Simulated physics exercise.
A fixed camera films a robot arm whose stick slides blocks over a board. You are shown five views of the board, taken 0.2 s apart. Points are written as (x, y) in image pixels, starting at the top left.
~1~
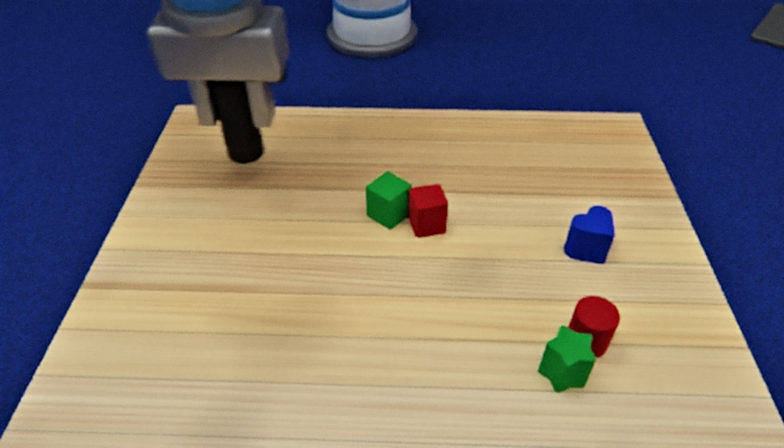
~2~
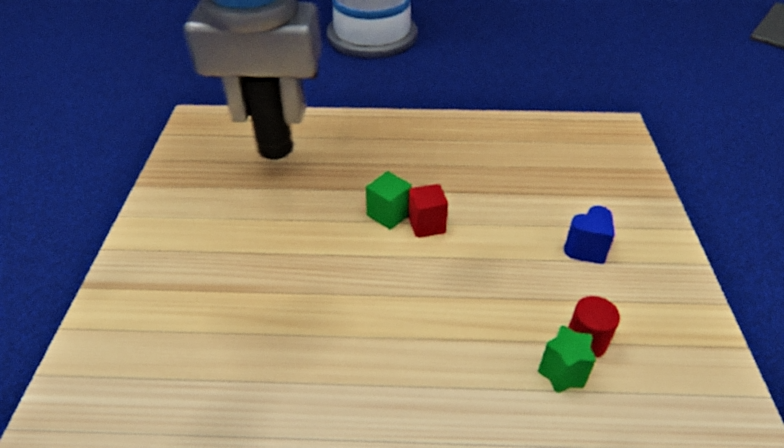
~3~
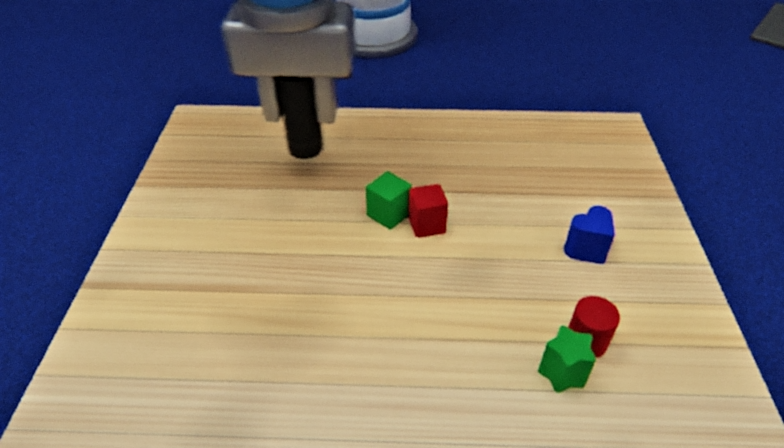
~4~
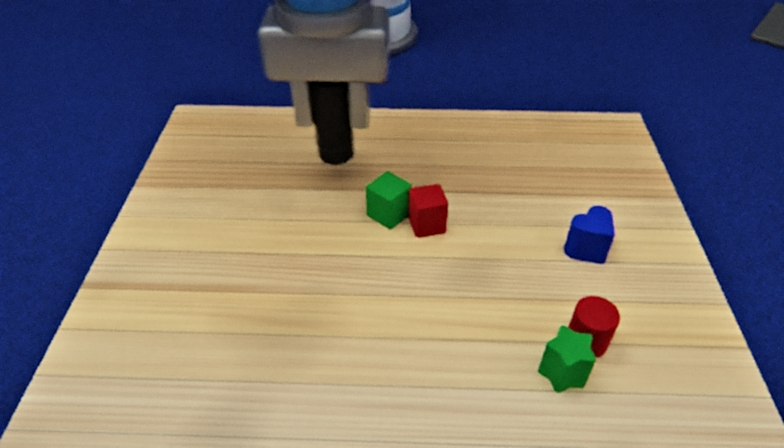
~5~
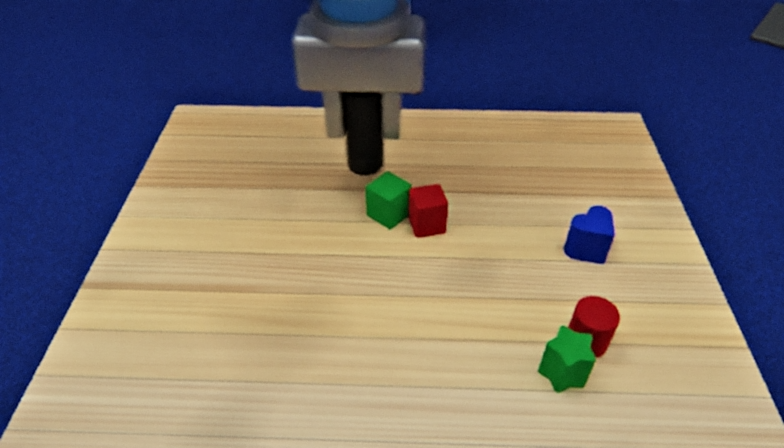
The footage shows a robotic arm with a dark stick moving steadily rightward above a wooden board, drawing close to a green block beside a red one, while the blue heart, red cylinder and green star stay still.
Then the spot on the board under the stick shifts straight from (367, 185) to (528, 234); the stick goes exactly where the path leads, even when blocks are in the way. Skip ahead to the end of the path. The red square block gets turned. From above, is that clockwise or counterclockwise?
It spins anti-clockwise.
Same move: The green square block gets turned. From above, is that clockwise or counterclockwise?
It rotates clockwise.
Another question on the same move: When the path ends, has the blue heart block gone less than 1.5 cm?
Answer: Yes.
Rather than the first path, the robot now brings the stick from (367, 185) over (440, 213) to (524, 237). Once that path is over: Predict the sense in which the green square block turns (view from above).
Short answer: Clockwise.
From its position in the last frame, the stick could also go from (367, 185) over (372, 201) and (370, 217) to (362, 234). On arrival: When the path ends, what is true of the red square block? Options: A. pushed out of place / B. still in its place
The one that fits is A, pushed out of place.
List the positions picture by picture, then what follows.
Lower end of the stick at (246, 154), tops of blocks, green square block at (389, 185), red square block at (429, 196), blue heart block at (596, 220), in the first frame.
Stick at (276, 150), blocks as before, in the second frame.
Stick at (306, 149), blocks as before, in the third frame.
Stick at (336, 155), blocks as before, in the fourth frame.
Stick at (366, 165), green square block at (389, 185), red square block at (429, 196), blue heart block at (596, 220), in the fifth frame.
What follows on the original path. One third of the way, stick at (419, 180); green square block at (404, 193), turned 75° clockwise; red square block at (434, 206), turned 45° anticlockwise.
Two thirds of the way, stick at (474, 196); green square block at (404, 193), turned 75° clockwise; red square block at (434, 206), turned 45° anticlockwise.
At the end, stick at (532, 214); green square block at (404, 193), turned 75° clockwise; red square block at (434, 206), turned 45° anticlockwise; blue heart block not moved.
